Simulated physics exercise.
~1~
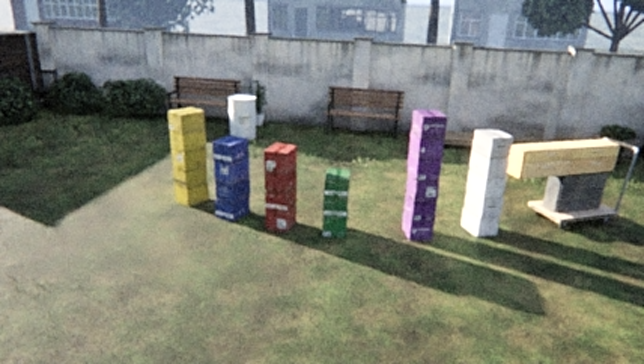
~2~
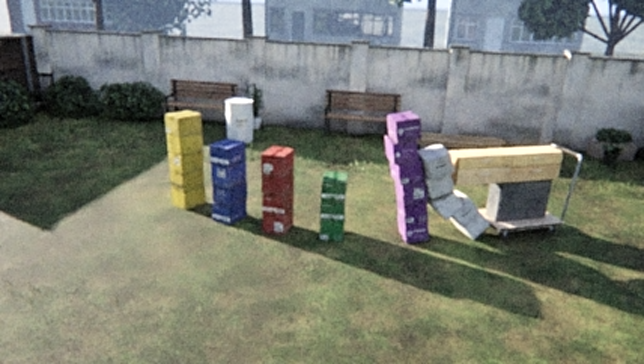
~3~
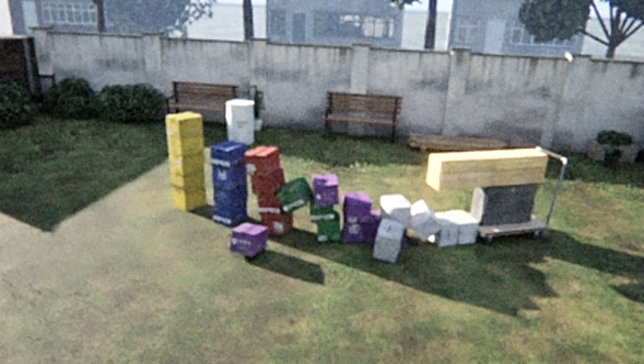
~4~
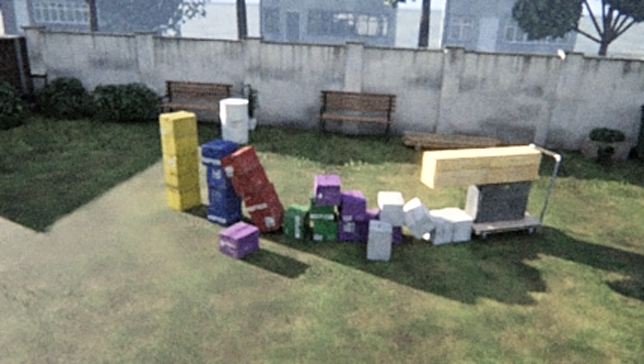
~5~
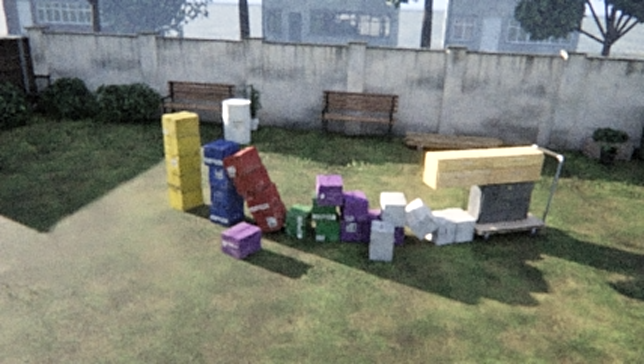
On a lawn before a grey wall with benches, seen from slightly above by a gently swaying camera, stacks of taped cartons stand in a curving row, yellow, blue, red, green, purple and white from left to right, with another white stack behind. At the right, a trolley carrying a long pale case rolls left and knocks the near white stack into the purple one. The purple stack buckles and topples leftward, striking the green and red stacks. Green cartons tumble, and the red stack tips against the blue. Finally, blue leans slightly but stands, yellow remains upright, and the trolley rests beside scattered cartons.
